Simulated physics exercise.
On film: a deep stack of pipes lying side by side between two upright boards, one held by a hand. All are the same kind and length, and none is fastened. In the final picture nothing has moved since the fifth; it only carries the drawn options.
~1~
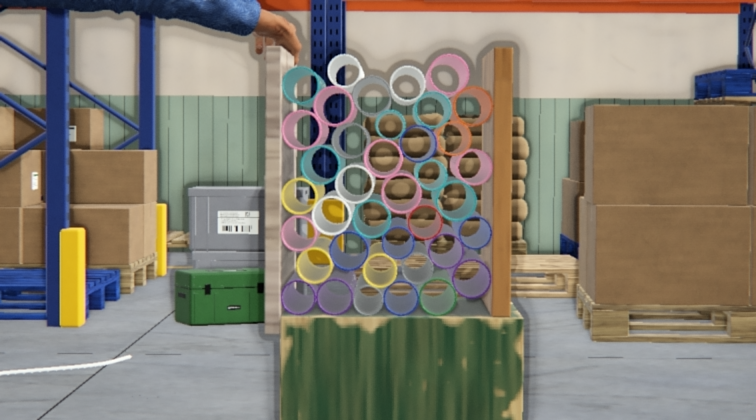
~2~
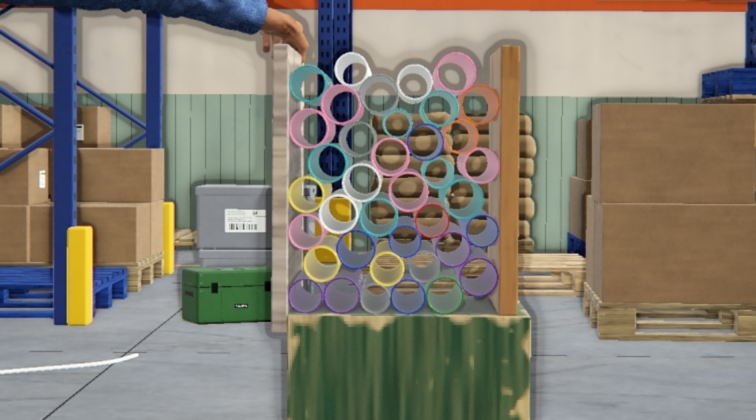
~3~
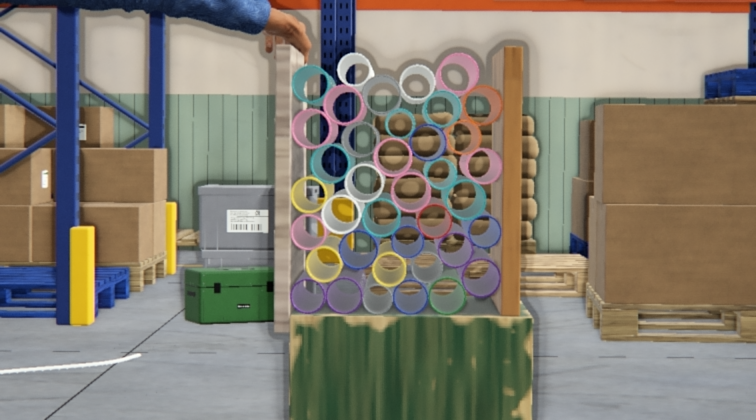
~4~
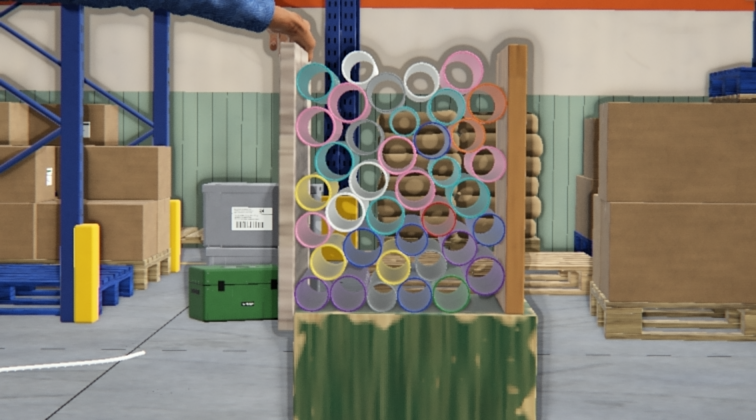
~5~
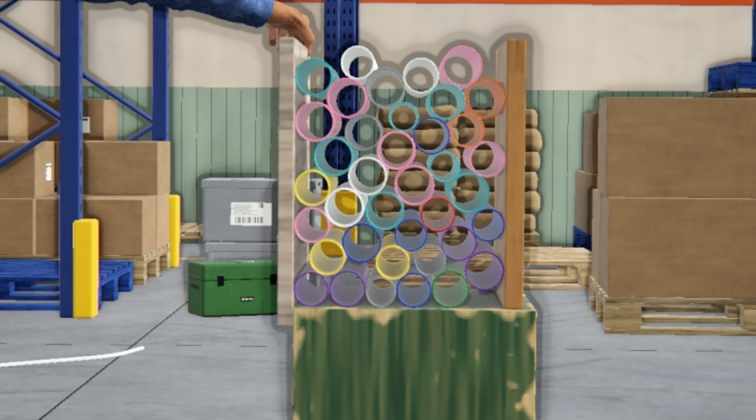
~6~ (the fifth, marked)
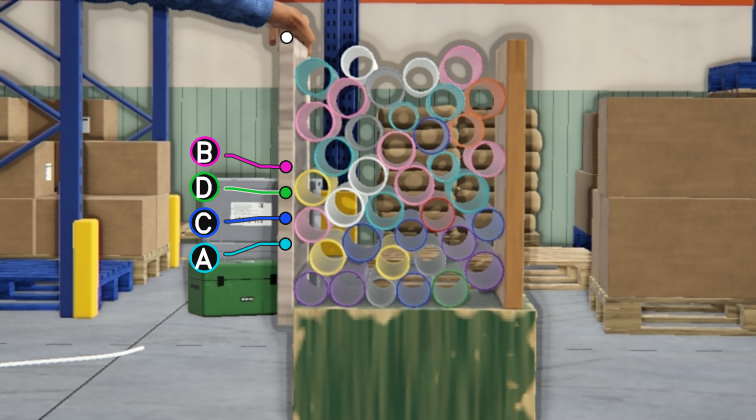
The clip shows a hand holding the left of two upright boards around a deep stack of colourful pipes in a warehouse. The view shifts slightly, while the hand, boards and pipes show little or no movement relative to one another.
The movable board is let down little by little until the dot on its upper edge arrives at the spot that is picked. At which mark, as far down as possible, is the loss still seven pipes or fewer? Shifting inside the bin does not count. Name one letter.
D is the limit.
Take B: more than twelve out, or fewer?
It loses fewer than twelve.
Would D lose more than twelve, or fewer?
At D, fewer than twelve.
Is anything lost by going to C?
At C: Yes.
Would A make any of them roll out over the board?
At A: Yes.
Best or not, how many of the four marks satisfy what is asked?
Two of them.
On the marked copy, A at (286, 244); B at (286, 167); C at (286, 218); D at (286, 193); the white dot at (287, 37).
Following D. Soon after the start, top of the board (295, 105).
Later, top of the board (294, 179).
In the end, top of the board (294, 193), about four out over the board.
As for the rest, A more than seven out over the board; B about four out over the board; C more than seven out over the board.
